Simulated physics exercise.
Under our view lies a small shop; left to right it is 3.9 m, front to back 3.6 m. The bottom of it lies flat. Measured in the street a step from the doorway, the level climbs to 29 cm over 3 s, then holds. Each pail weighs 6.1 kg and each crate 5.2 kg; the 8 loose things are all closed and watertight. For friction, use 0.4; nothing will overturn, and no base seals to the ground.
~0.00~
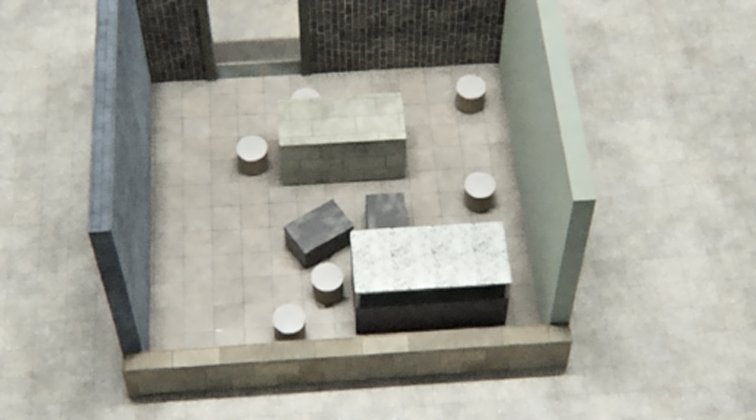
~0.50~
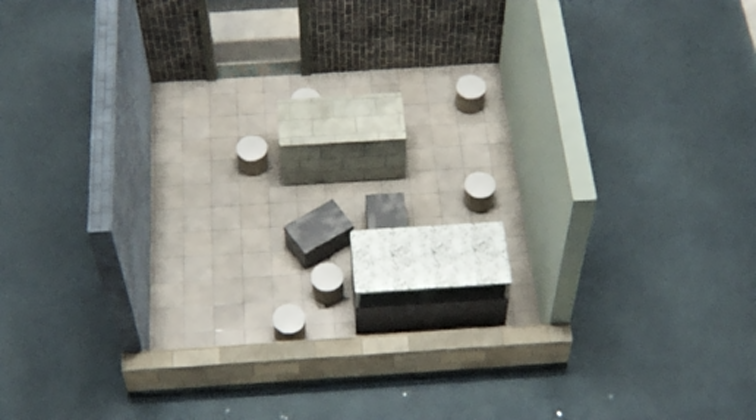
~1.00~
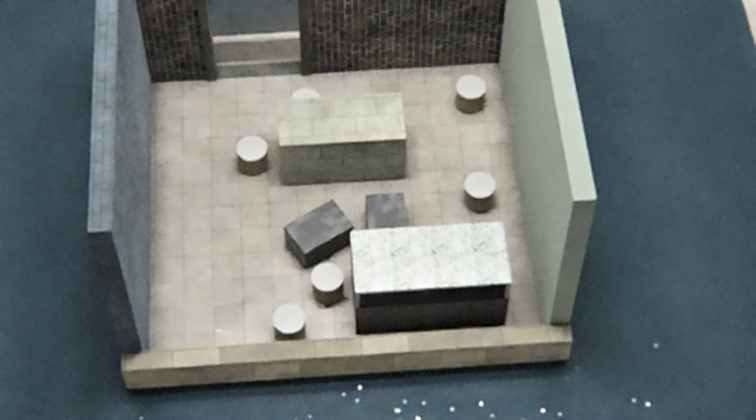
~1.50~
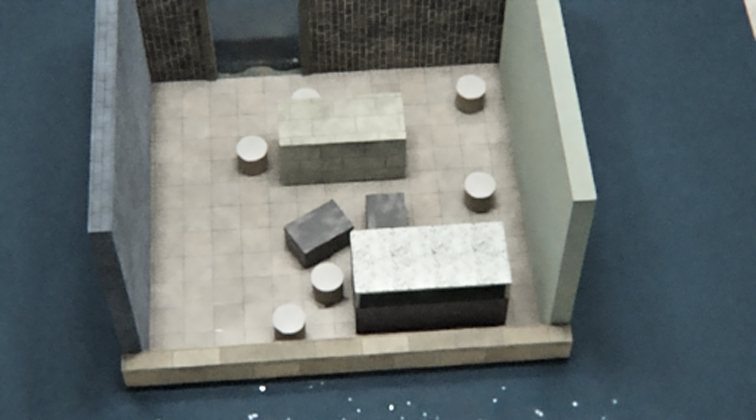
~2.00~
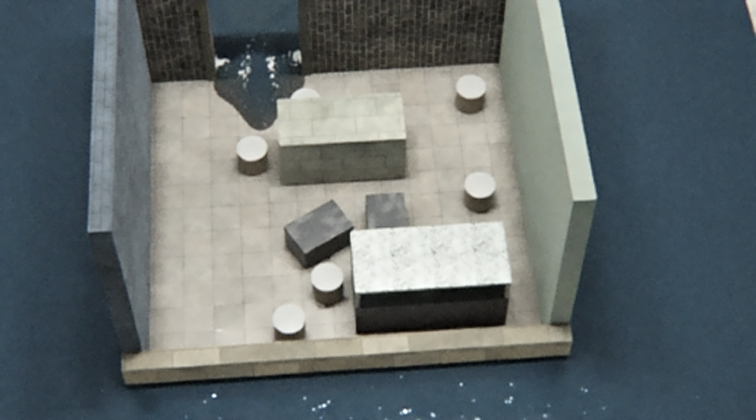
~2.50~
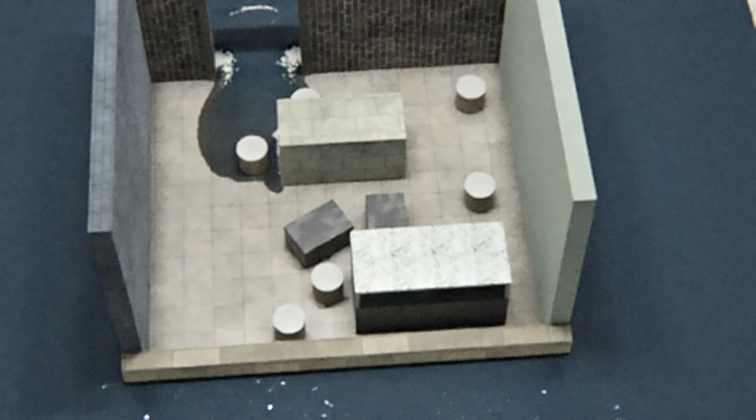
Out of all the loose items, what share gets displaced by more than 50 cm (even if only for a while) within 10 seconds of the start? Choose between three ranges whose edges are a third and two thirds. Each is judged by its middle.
The range is the highest, two thirds or more.
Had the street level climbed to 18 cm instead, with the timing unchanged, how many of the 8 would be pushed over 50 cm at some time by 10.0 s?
The answer would then be 5.
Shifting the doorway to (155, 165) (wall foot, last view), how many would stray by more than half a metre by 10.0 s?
The count would be 8.
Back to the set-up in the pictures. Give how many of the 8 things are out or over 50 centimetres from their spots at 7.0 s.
6.
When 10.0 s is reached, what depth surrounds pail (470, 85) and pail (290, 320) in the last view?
Roughly 12 and 15 cm.
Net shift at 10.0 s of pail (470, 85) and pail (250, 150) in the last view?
Respectively 40 and 250 cm.
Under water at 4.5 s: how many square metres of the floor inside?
I'd put it close to 8.5 m2.
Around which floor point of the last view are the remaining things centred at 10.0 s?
Around (381, 203).
After 3.5 s 2 of 8 are over 50 cm from their spots; 0 afloat.
After 4.5 s 2 of 8 are over 50 cm from their spots; 0 afloat.
After 7.0 s 6 of 8 are over 50 cm from their spots; 3 afloat.
After 10.0 s 6 of 8 are over 50 cm from their spots, and 7 have been at some point; 8 afloat.
